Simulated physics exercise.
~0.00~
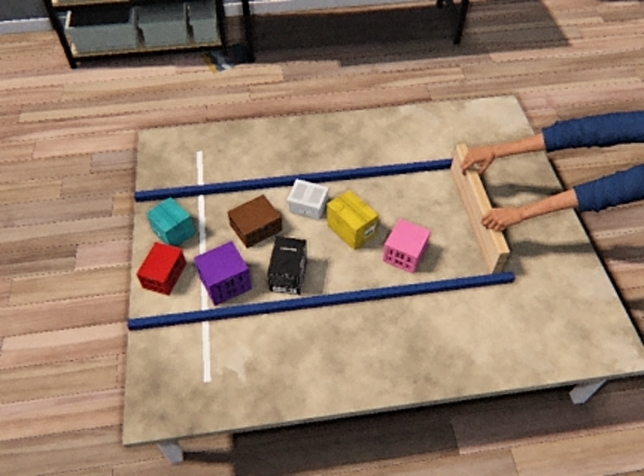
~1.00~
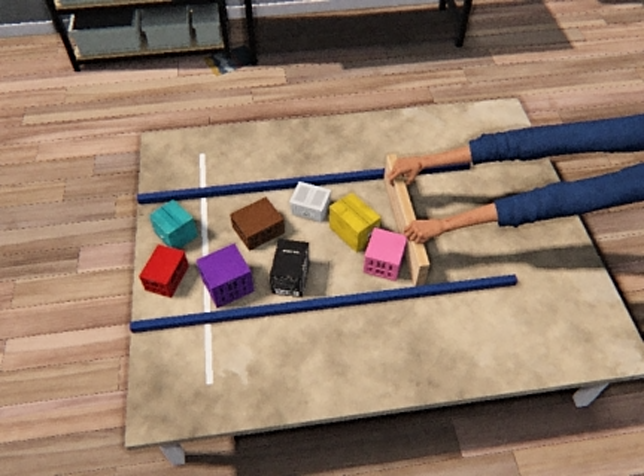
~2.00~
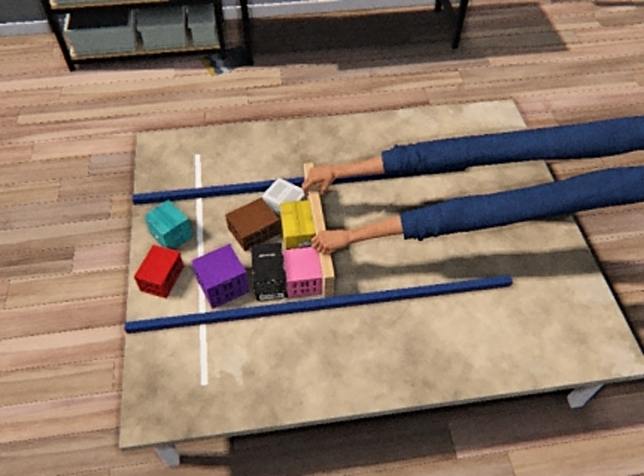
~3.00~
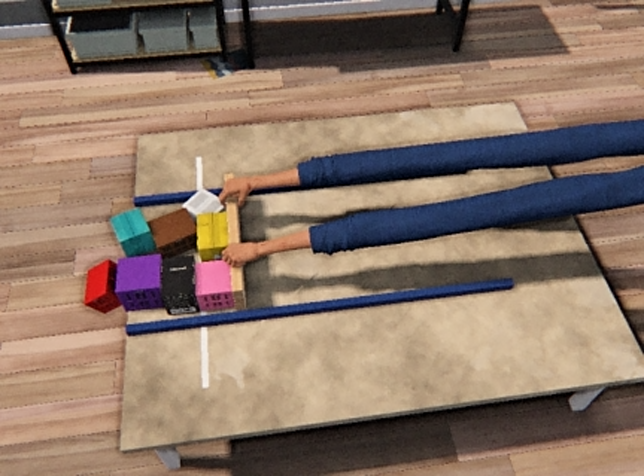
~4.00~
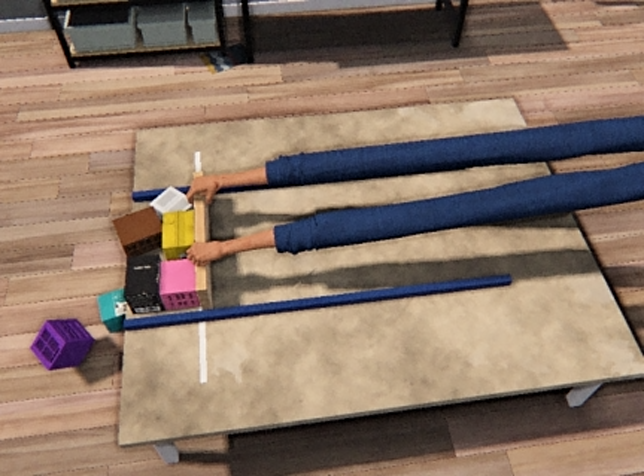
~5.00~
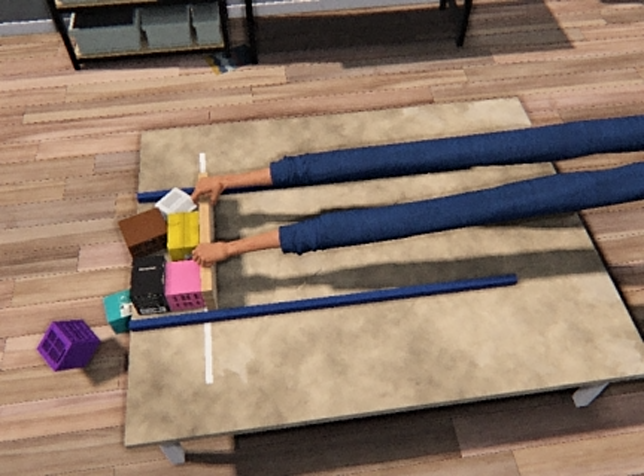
Two hands slid a wooden plank leftward between blue rails, bunching up a scatter of colourful boxes and shoving them toward the table's edge, until the red, purple and turquoise ones went over and the plank stopped at the white tape with the rest against it.
